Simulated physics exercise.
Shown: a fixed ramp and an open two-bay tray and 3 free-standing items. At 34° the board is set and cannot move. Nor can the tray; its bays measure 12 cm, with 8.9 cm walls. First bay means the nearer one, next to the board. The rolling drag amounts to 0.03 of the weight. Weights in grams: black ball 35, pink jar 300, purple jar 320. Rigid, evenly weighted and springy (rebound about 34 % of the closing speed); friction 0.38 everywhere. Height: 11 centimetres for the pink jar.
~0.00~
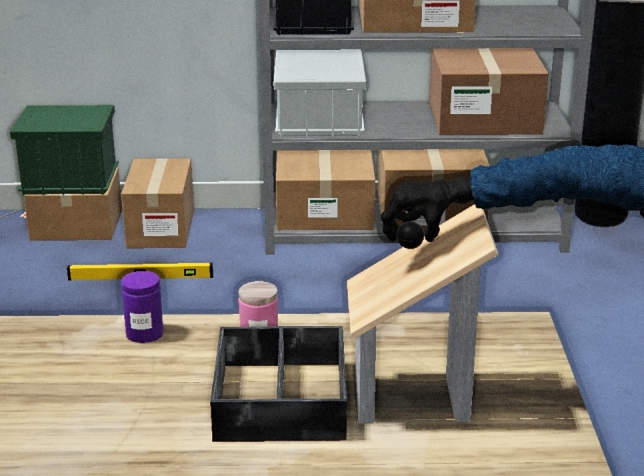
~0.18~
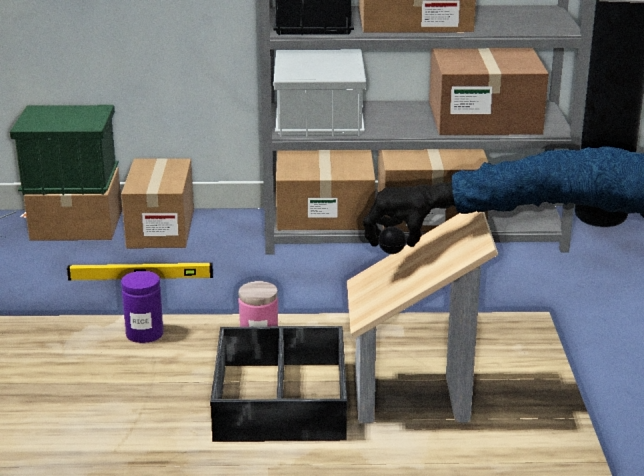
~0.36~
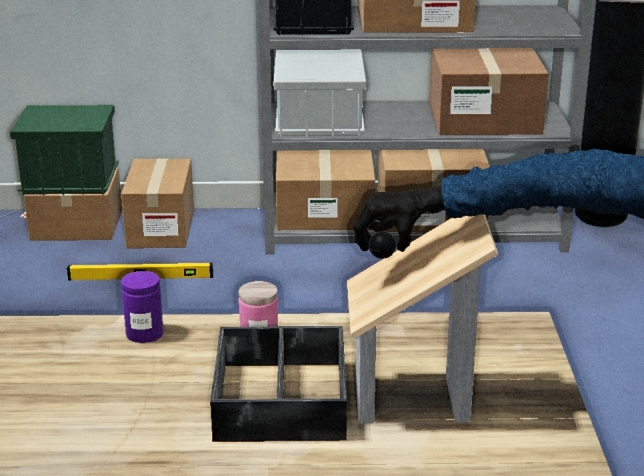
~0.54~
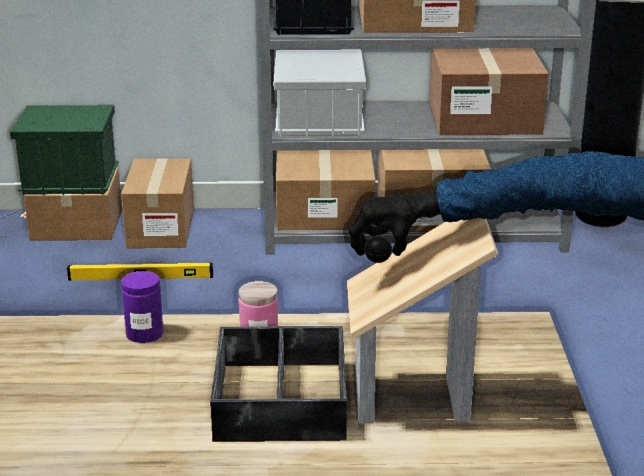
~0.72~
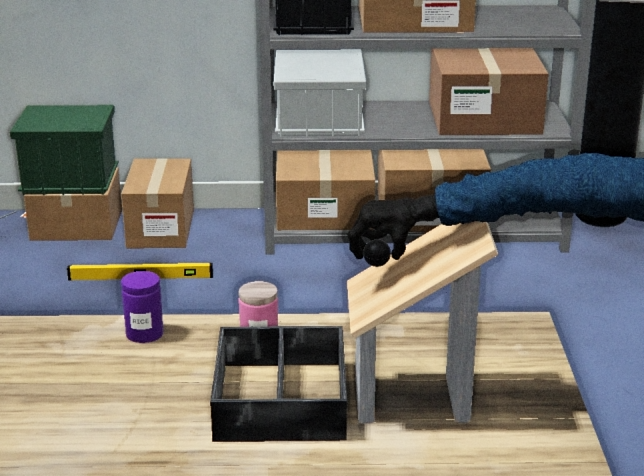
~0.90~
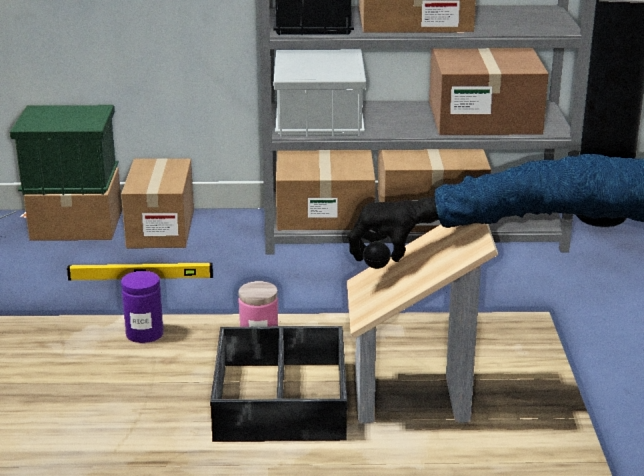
A gloved hand carries a black ball left above a slanted wooden board and pauses.
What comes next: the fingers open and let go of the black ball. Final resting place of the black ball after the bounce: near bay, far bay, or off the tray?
Near bay.
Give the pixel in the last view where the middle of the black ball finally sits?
In the end it sits at around (312, 389).
By 1.30 s, black ball near (310, 330).
By 1.40 s, it is in the nearer bay; black ball near (309, 388).
When it is over (2.4 s), it is in the nearer bay; the bystanders within 4 cm of the start. End places, in pixels of the last picture, black ball near (312, 390).
